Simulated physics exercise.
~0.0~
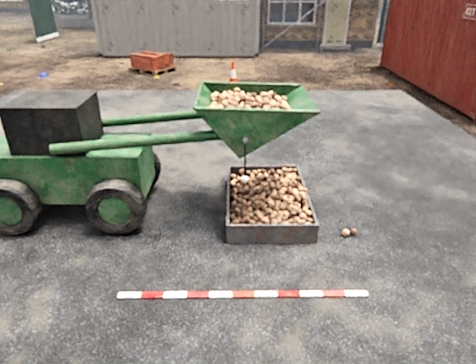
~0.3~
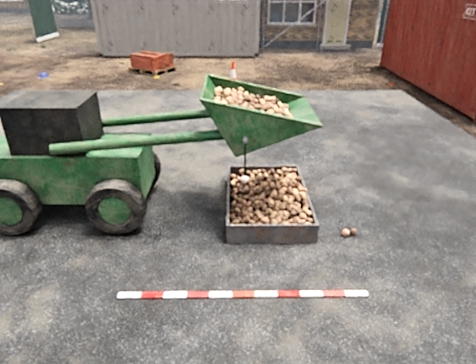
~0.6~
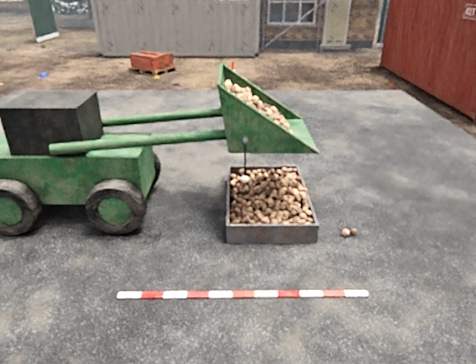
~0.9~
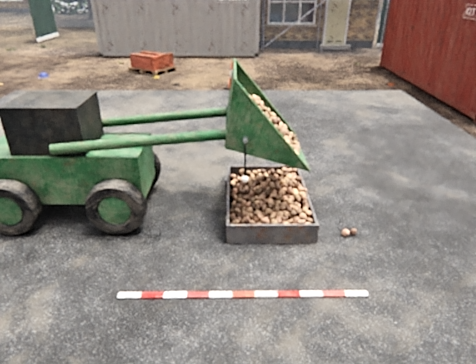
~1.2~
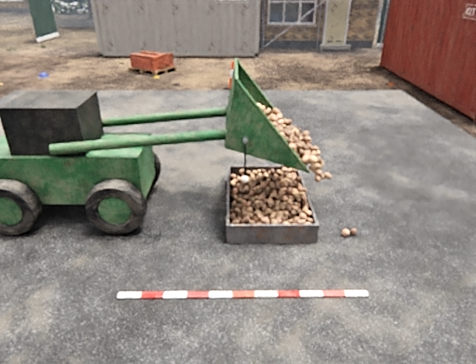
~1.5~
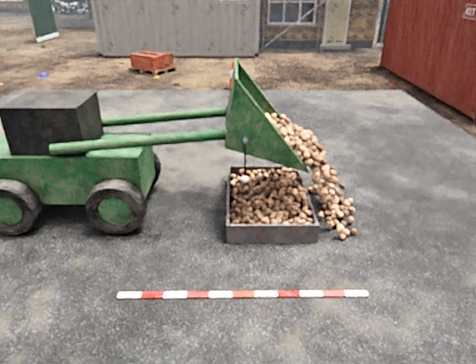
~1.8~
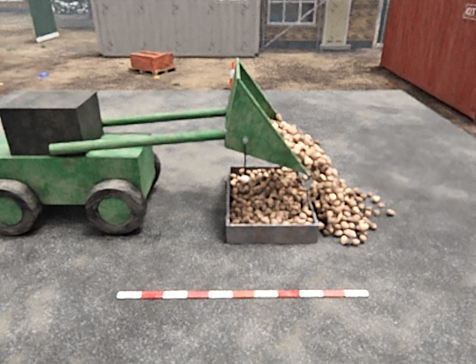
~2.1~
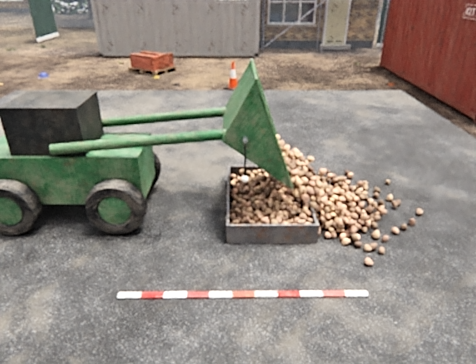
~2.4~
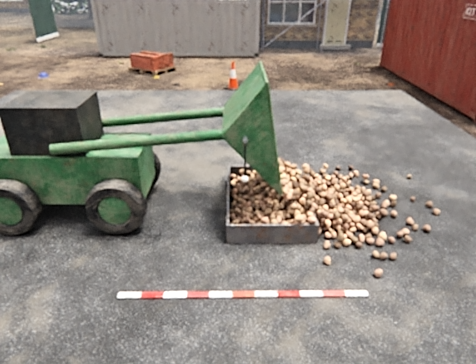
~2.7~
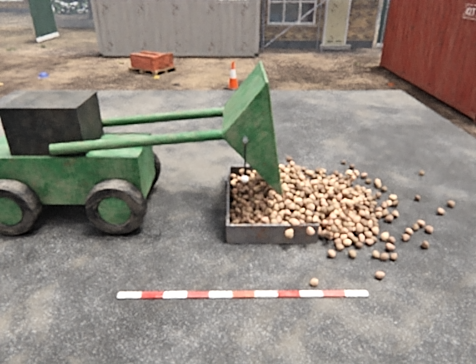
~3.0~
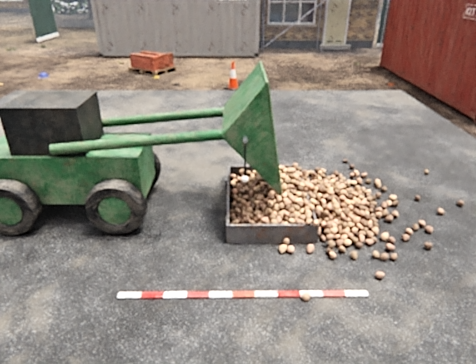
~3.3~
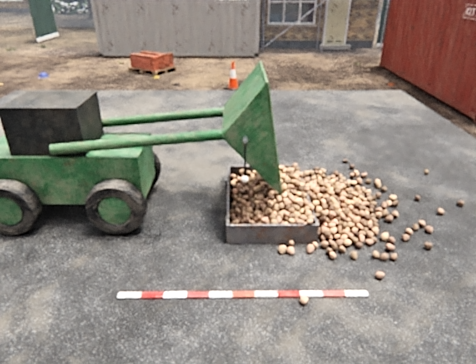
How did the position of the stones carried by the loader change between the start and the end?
At the start they sat up in the raised green bucket above the bin. By the end they lay lower and further right, heaped on the bin and spread over the pavement beside it.
A green loader's raised bucket tipped down to the right and held while brownish stones poured over an already full bin, then tipped further and emptied, leaving a heap over the bin's right side and stones scattered on the pavement.
